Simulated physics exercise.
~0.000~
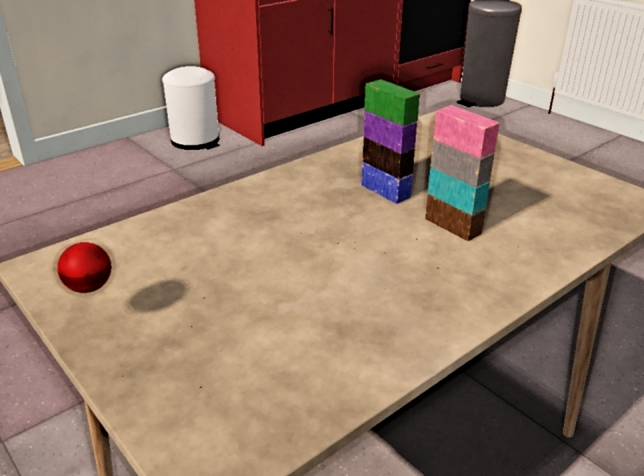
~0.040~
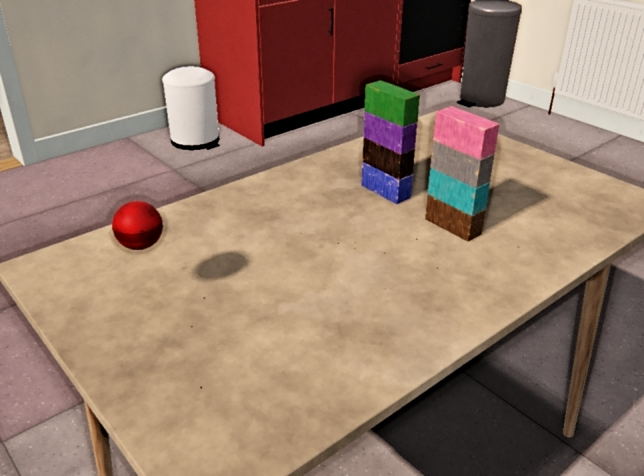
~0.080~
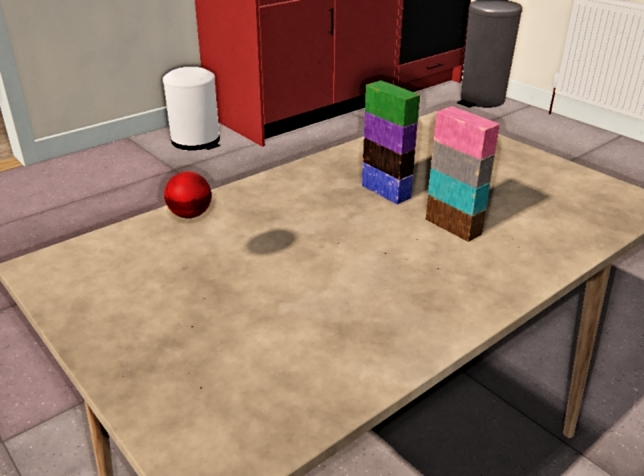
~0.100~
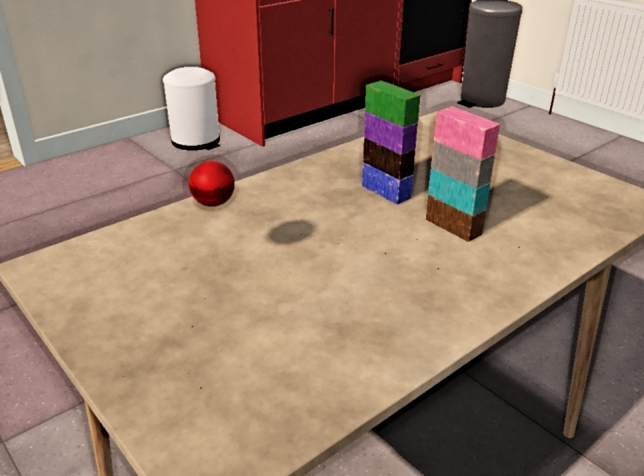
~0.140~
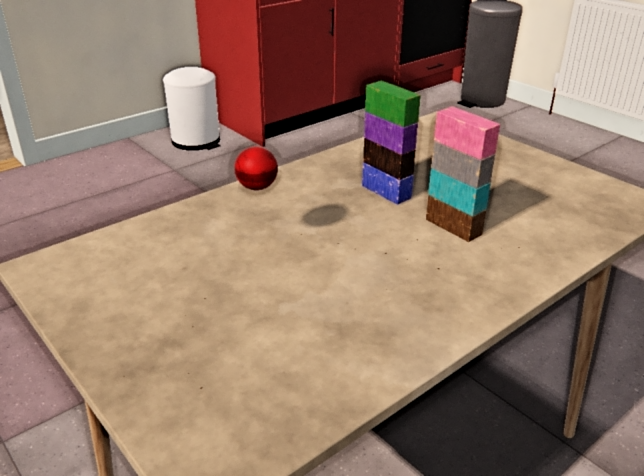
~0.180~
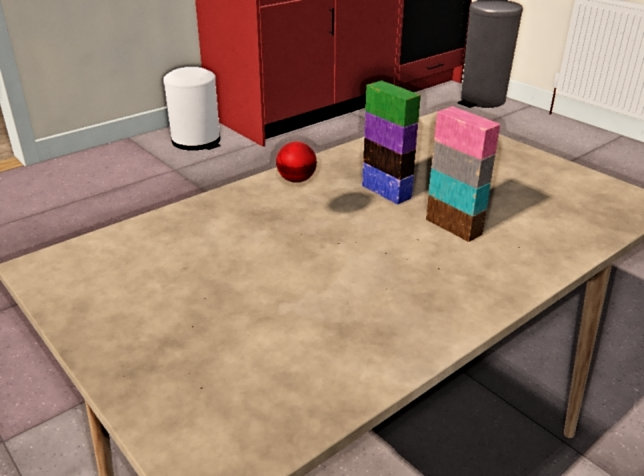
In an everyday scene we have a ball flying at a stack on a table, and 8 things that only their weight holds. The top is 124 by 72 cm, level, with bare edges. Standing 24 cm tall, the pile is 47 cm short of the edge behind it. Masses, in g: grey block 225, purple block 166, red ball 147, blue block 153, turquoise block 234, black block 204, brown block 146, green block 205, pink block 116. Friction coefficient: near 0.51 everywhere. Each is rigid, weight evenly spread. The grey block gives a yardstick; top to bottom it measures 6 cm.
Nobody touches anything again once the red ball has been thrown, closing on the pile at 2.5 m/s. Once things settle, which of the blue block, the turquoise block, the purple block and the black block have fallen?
The blue block has not fallen. The turquoise block has not fallen. The purple block has not fallen. The black block has not fallen.
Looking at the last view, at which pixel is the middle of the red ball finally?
You'll find it at about (361, 172).
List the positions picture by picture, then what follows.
In the first picture, 63 cm short of the pile; red ball (85, 268); blue block (386, 180); turquoise block (458, 188); purple block (390, 129); black block (388, 155).
In the second picture, 53 cm short of the pile; red ball (138, 226); green block (391, 103).
In the third picture, 43 cm short of the pile; red ball (188, 195); grey block (462, 161).
In the fourth picture, 38 cm short of the pile; red ball (212, 184); green block (392, 103).
In the fifth picture, 28 cm short of the pile; red ball (256, 168); grey block (462, 161).
In the sixth picture, 18 cm short of the pile; red ball (296, 162); blue block (387, 181); turquoise block (459, 189); purple block (391, 130); black block (389, 156).
By 0.28 s, red ball near (362, 177); black block tilted 4° near (392, 154); purple block tilted 4° near (392, 129); green block tilted 5°.
By 0.38 s, red ball near (363, 174); purple block tilted 5° near (395, 129); blue block 2 cm from its spot near (395, 178); black block 2 cm from its spot near (396, 154).
By 0.48 s, red ball near (363, 172); black block 2 cm from its spot near (396, 154); blue block 2 cm from its spot near (395, 178); purple block 2 cm from its spot near (397, 129).
When it is over (1.0 s), all 8 within 4 cm of the start. End places, in pixels of the last picture, blue block near (395, 178), turquoise block near (459, 189).
